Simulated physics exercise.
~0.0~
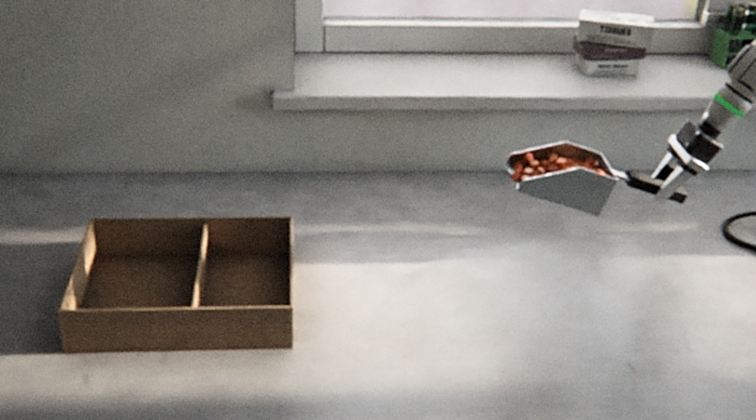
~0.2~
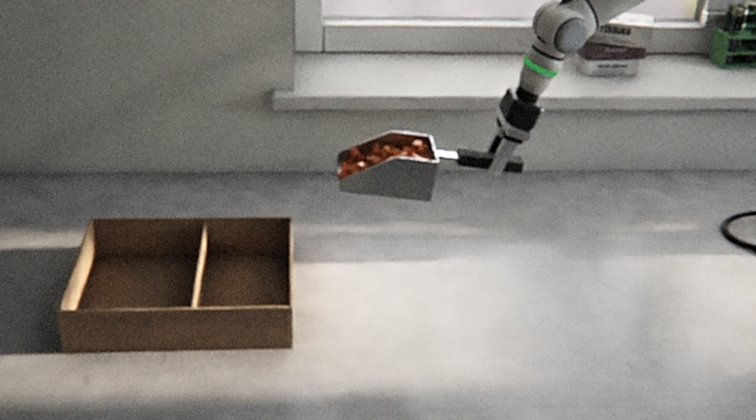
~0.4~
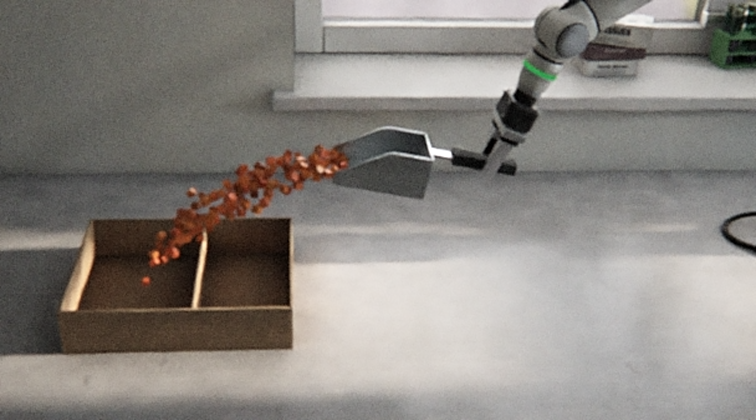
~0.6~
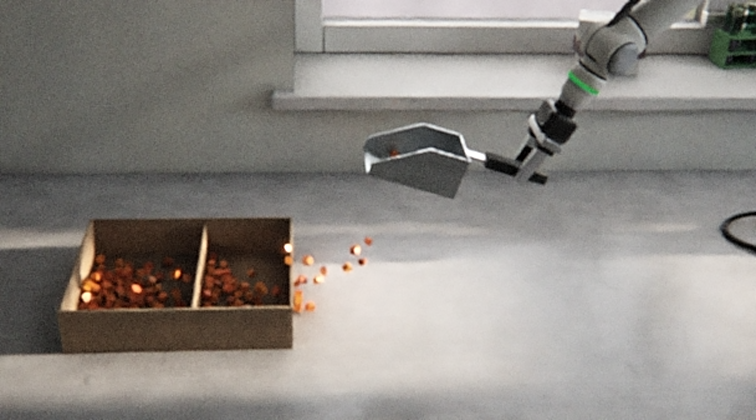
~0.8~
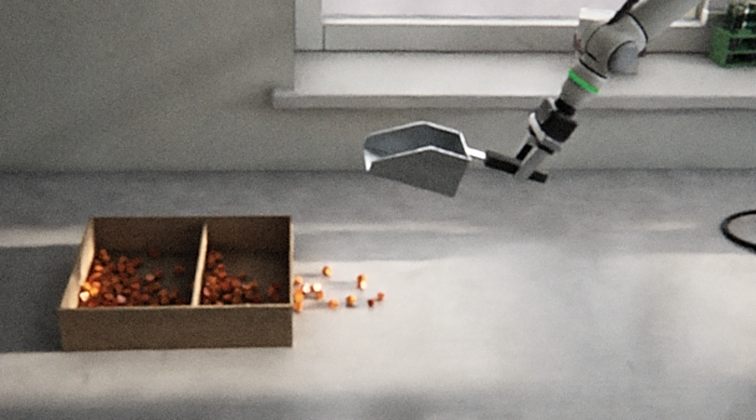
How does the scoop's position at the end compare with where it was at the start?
The scoop started farther to the right, and by the end it was held clearly farther left, closer to the box, and slightly higher up.
